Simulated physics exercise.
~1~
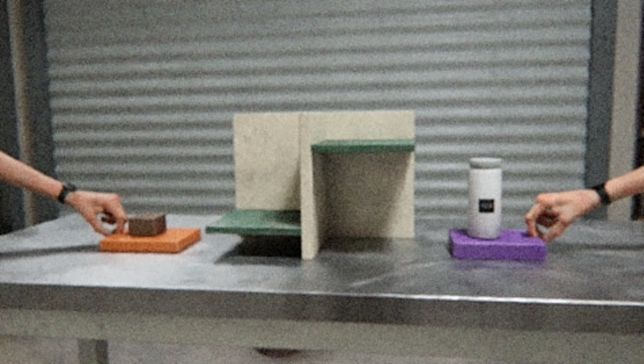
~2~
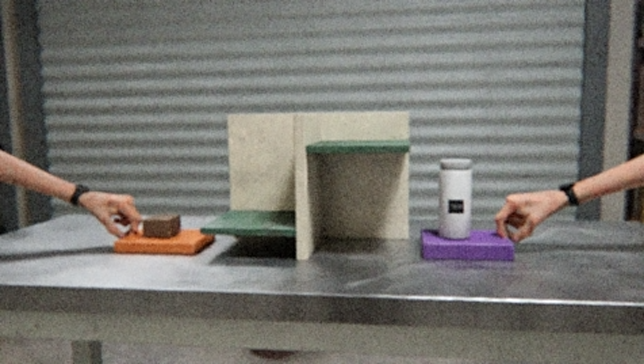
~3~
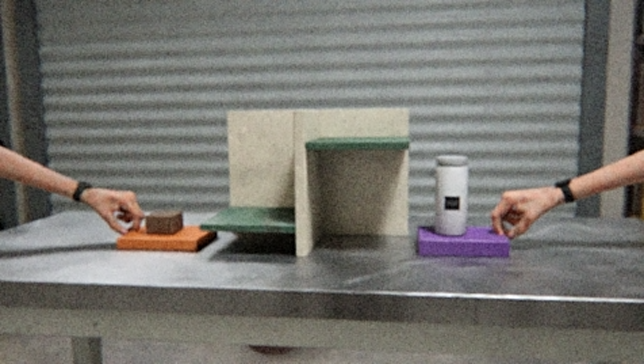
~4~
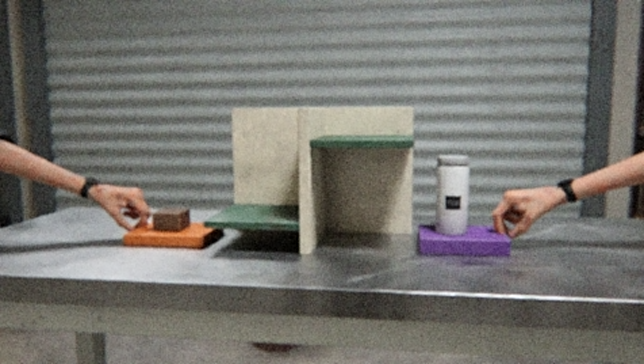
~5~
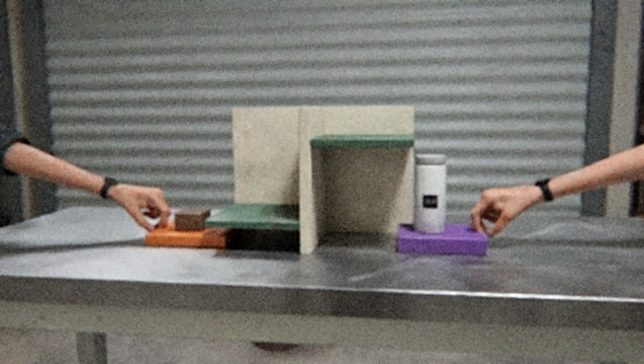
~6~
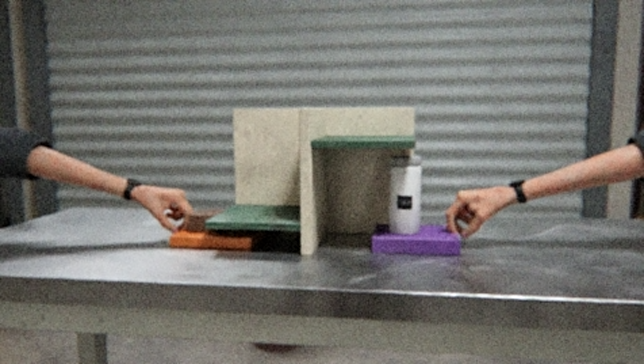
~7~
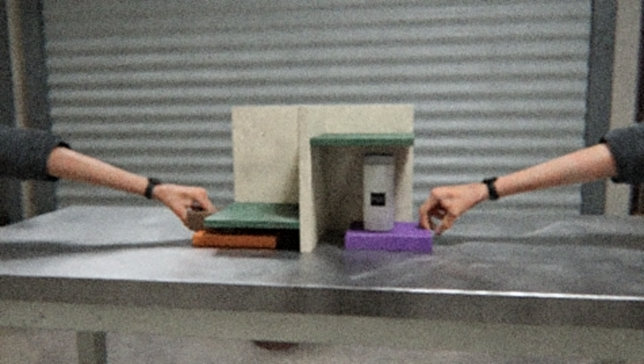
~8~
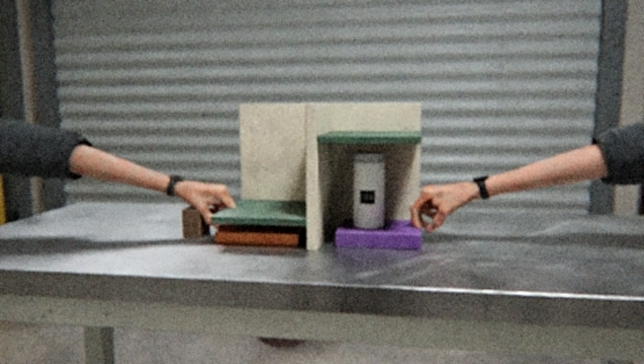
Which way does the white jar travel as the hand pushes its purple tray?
The white jar travels to the left, riding upright on the purple tray until it is under the higher shelf.
Purple and orange trays pushed by hands under green shelves, the white jar passing beneath while the brown block gets knocked over.
